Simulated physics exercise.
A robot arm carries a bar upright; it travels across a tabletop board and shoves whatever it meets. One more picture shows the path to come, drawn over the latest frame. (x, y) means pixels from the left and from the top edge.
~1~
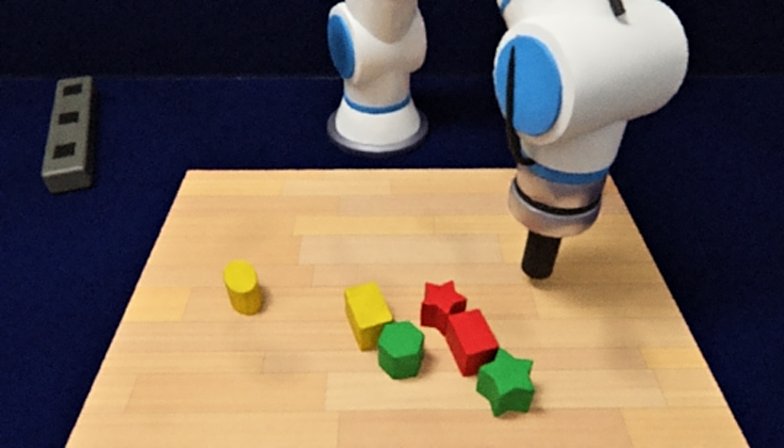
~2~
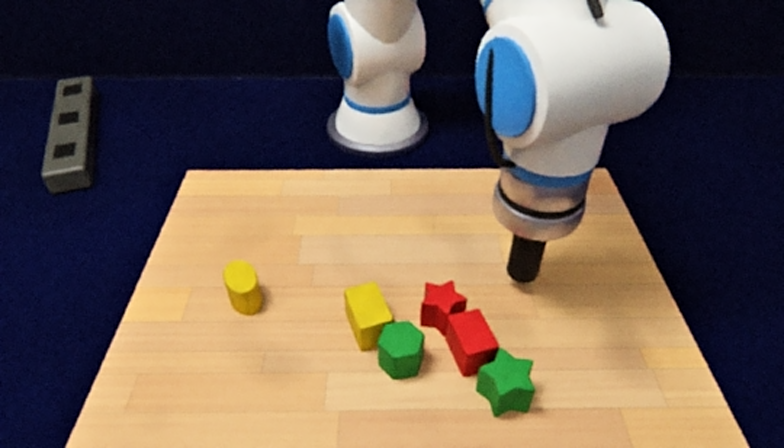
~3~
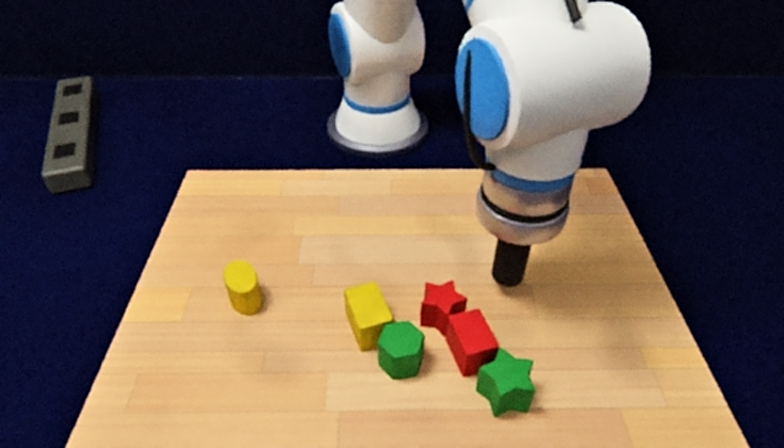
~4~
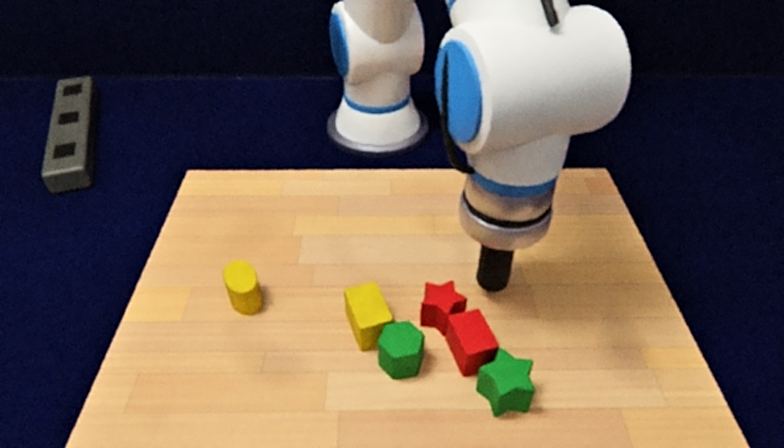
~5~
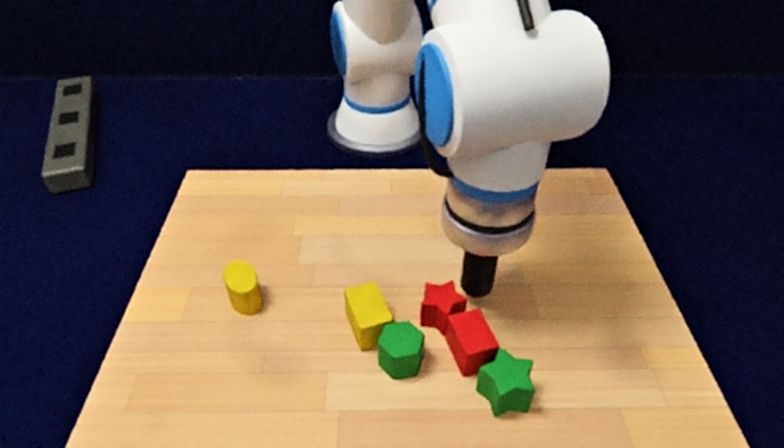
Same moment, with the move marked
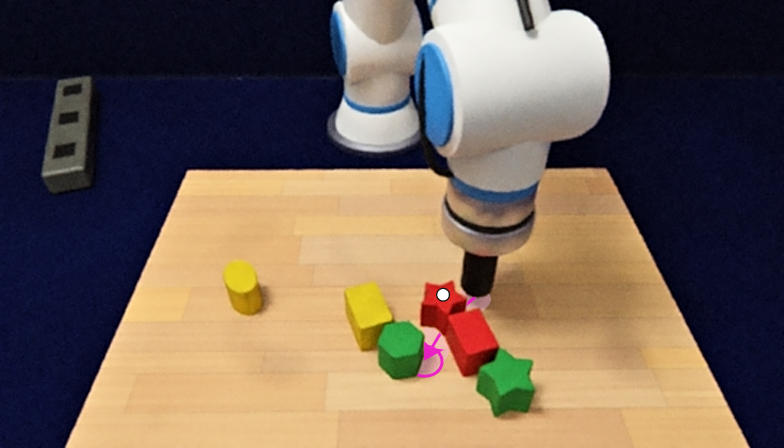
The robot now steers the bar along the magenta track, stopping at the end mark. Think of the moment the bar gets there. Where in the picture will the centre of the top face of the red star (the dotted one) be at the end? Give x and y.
Top centre: (390, 339).
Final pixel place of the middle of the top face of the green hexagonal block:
I'd guess (360, 363).
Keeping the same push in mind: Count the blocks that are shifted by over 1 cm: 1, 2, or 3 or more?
I'd put the number at three or more.
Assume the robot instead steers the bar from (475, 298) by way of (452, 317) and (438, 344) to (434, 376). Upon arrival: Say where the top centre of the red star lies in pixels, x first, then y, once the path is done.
It sits at (401, 339).
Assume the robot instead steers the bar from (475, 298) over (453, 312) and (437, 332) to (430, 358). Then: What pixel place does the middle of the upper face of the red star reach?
The middle of the upper face of the red star will lie at about (397, 338) in the picture.
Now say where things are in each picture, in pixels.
The first frame shows tip of the bar at (536, 269), middles of tops, yellow rectangle at (368, 303), green hexagonal block at (401, 338), red star at (443, 295), red rectangle at (473, 330).
The second frame shows bar at (522, 273), nothing pushed.
The third frame shows bar at (507, 277), nothing pushed.
The fourth frame shows bar at (492, 281), nothing pushed.
The fifth frame shows bar at (476, 287), yellow rectangle at (368, 303), green hexagonal block at (401, 338), red star at (443, 295), red rectangle at (473, 330).
The line goes from (475, 298) over (455, 315) and (439, 336) to (424, 361); the dot is on the red star.
On the path given first. Halfway along, bar at (447, 315); red star at (417, 311).
At the end, bar at (425, 350); yellow rectangle at (362, 306), turned 25° clockwise; green hexagonal block at (360, 363), turned 25° clockwise; red star at (390, 339), turned 20° clockwise; red rectangle at (473, 346), turned 40° anticlockwise.
